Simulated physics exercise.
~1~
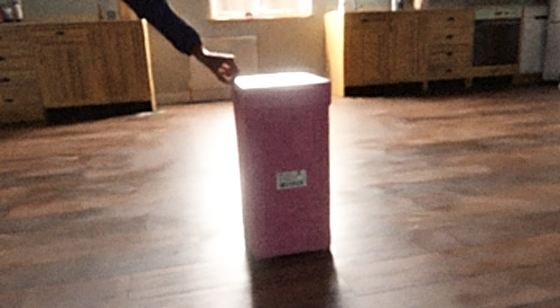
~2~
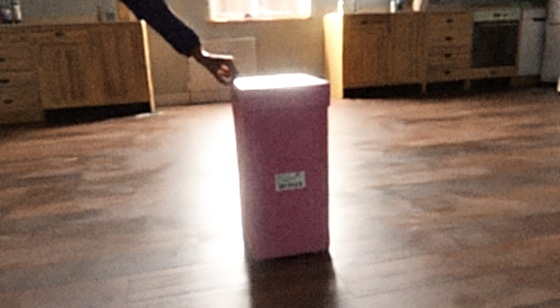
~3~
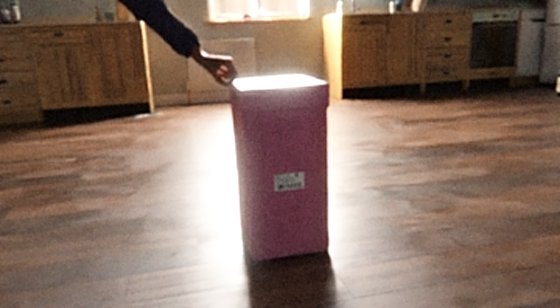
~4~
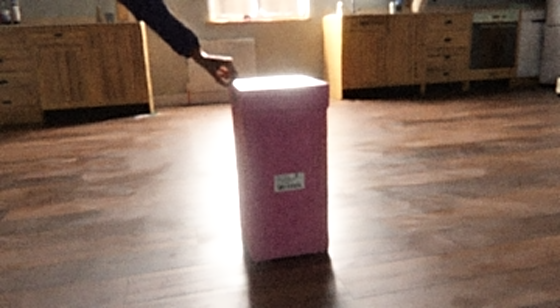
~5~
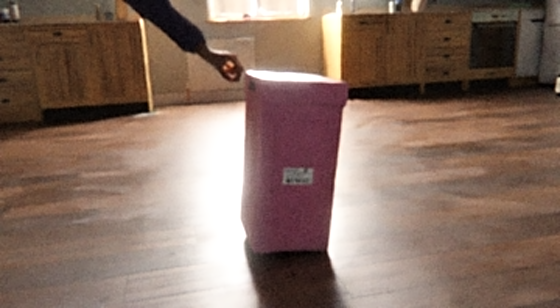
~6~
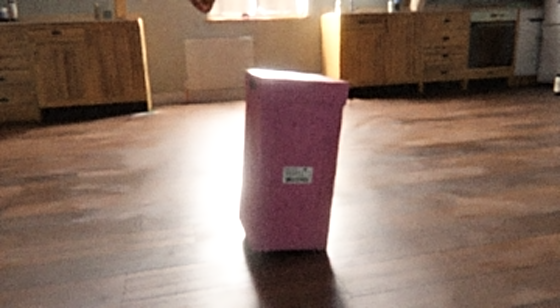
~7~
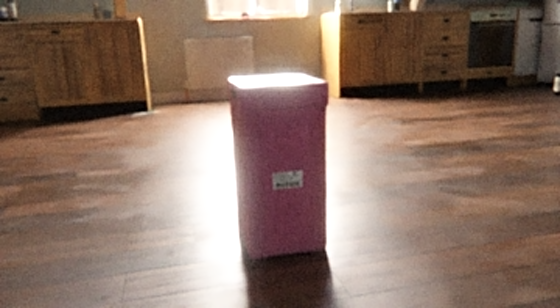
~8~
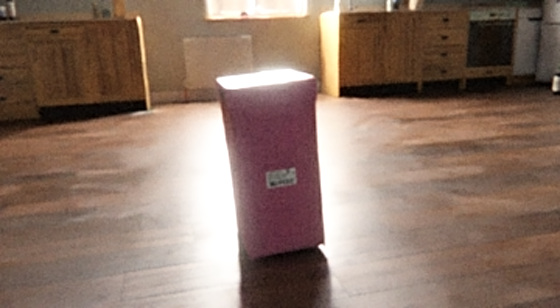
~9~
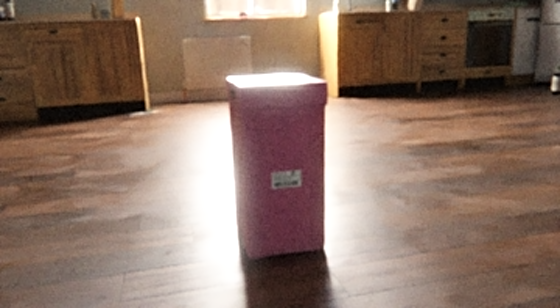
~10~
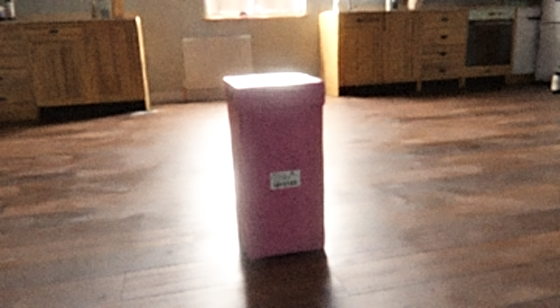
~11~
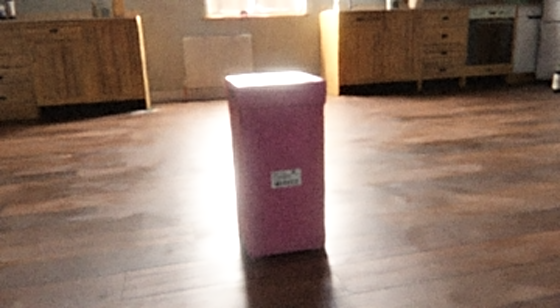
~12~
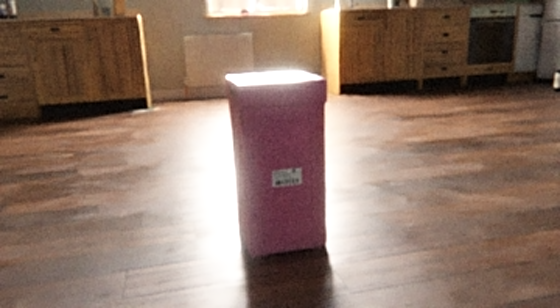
A tall pink tote with a small white label stands upright on a dark wooden floor, backlit by a bright window, with wooden cabinets behind it. A hand reaches in from the left and rests at its top edge, then gives it a quick shove. The tote tips to the right as the hand lets go and draws back out of view. It rocks back to the left, passes upright and leans slightly that way. Then it settles onto its base and stays standing, still and upright.
